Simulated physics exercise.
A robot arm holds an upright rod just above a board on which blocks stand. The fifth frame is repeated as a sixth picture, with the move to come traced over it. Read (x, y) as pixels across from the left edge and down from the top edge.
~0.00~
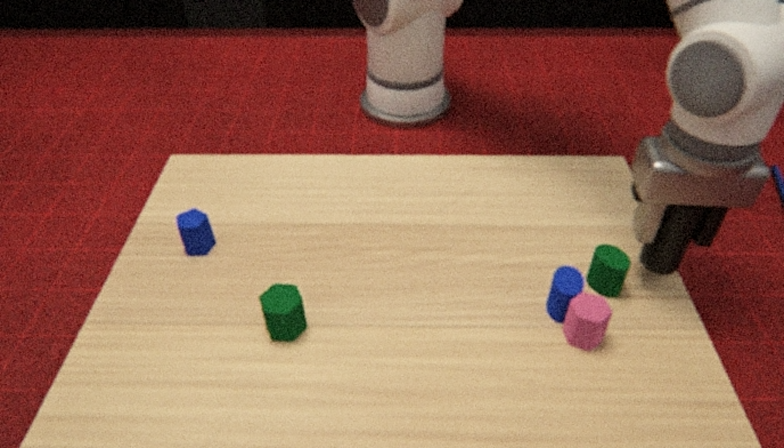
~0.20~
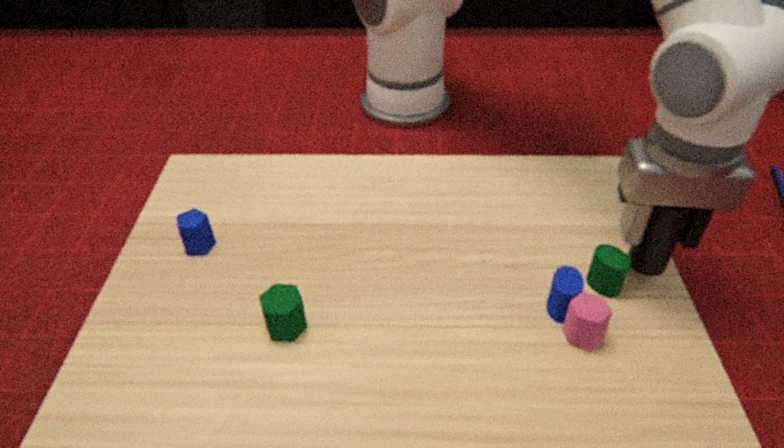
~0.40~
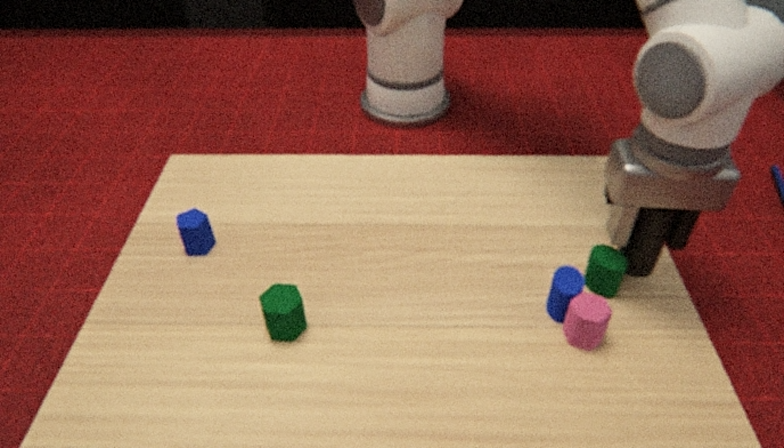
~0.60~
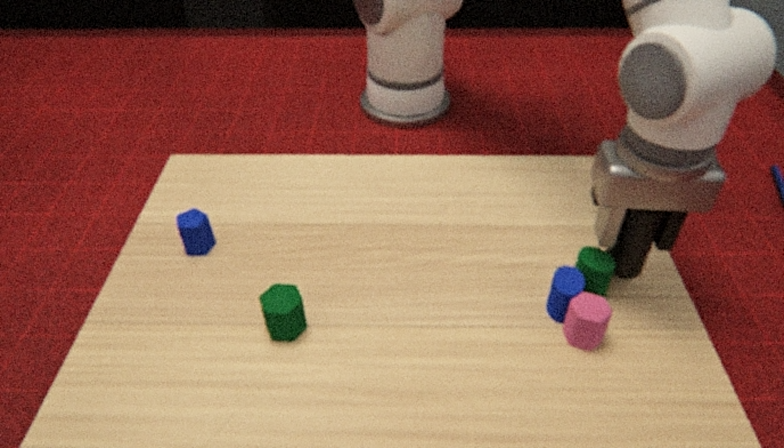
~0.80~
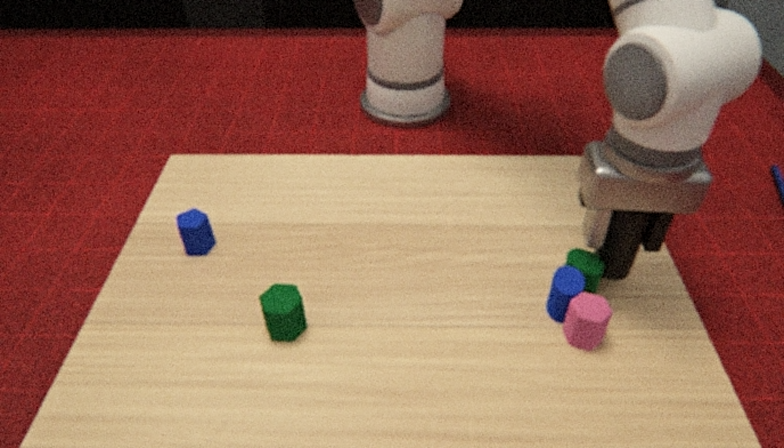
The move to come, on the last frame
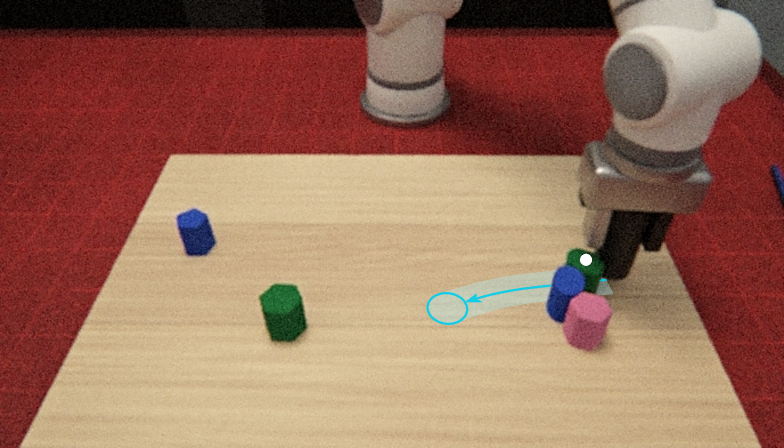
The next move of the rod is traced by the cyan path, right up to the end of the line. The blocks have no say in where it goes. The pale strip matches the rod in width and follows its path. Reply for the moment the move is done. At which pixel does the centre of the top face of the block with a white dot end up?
Just about (418, 293).
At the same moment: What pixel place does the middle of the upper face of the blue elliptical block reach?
My best guess is (546, 290).
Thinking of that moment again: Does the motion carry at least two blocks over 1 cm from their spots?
I'd say yes.
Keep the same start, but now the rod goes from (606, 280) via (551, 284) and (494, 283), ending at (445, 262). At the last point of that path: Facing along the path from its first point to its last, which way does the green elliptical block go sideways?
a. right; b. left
It's b.
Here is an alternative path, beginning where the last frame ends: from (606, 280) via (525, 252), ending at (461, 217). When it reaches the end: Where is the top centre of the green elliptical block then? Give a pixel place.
I predict (554, 256).
The drawn path runs from (606, 280) via (552, 285) and (499, 293), ending at (447, 308); the dot is on the green elliptical block.
The first path, step by step. One third of the way, rod (555, 273); blue elliptical block (546, 290), turned 95° anticlockwise; green elliptical block (528, 265).
Two thirds of the way, rod (500, 280); blue elliptical block (546, 290), turned 95° anticlockwise; green elliptical block (473, 277), turned 15° anticlockwise.
At the end, rod (448, 295); blue elliptical block (546, 290), turned 95° anticlockwise; green elliptical block (418, 293), turned 15° anticlockwise; pink hexagonal block not moved.
